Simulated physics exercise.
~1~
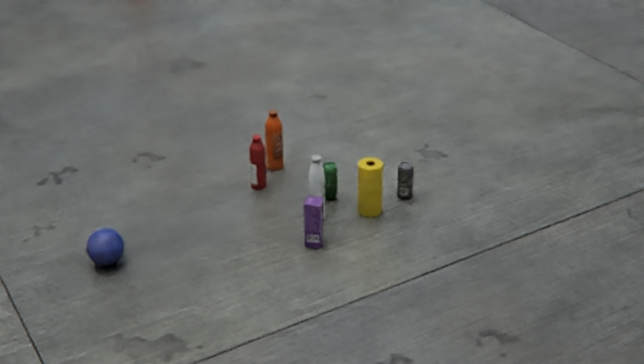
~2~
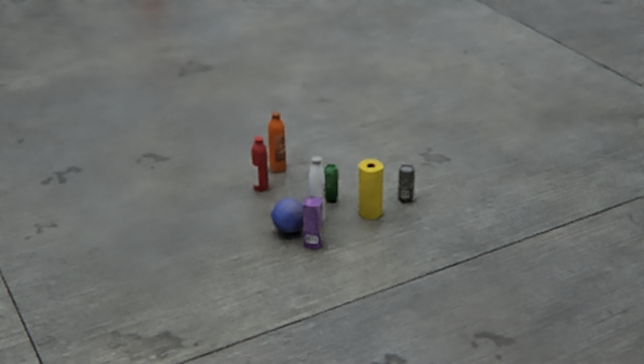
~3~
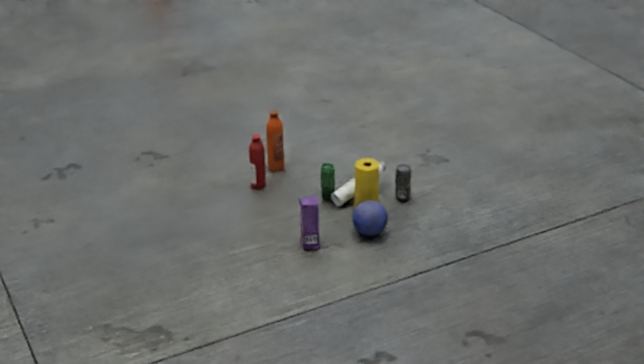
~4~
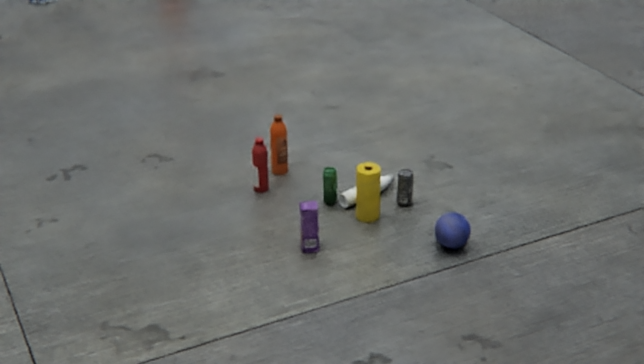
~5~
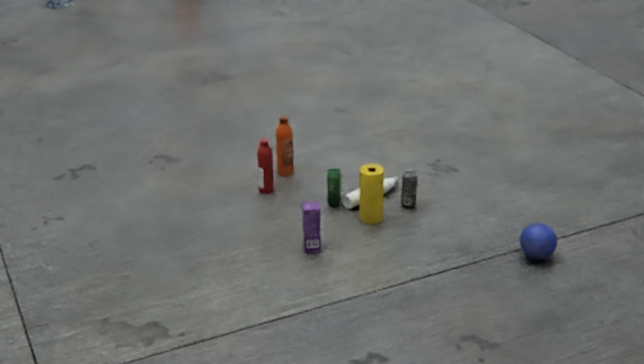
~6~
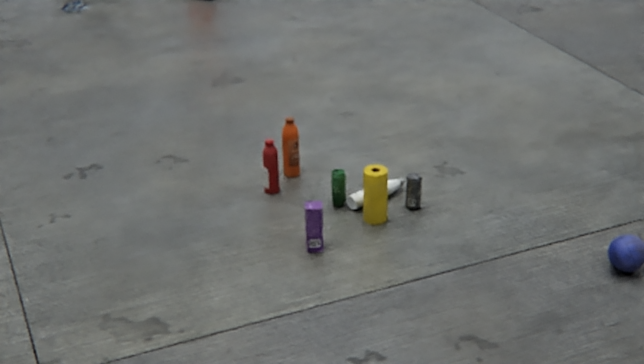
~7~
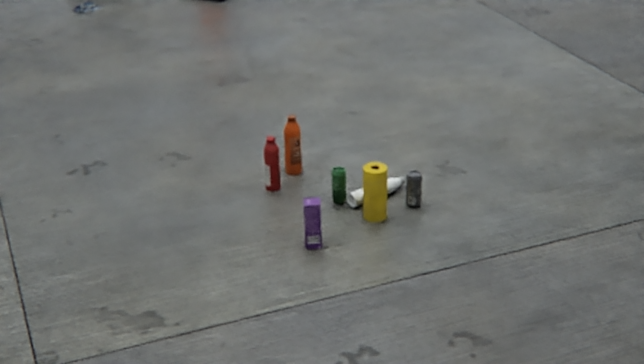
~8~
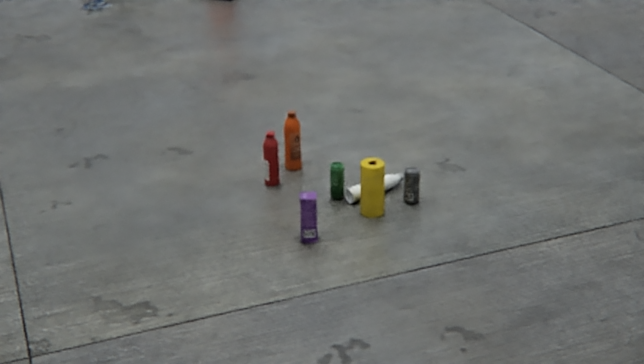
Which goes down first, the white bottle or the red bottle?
The white bottle goes down first, toppling as the ball rolls through the group. The red bottle is still standing at the end.
On a grey concrete floor marked with dark seams and stains, a blue ball lies to the left of a loose group of upright bottles, cans, a purple carton and a yellow roll. The ball rolls right and reaches the group beside the purple carton, close to the white bottle. The white bottle topples and comes to lie on its side behind the yellow roll, while the ball passes in front of the roll. The ball keeps rolling right across the open floor and leaves the view. At the end, only the white bottle is down, and everything else in the group still stands.
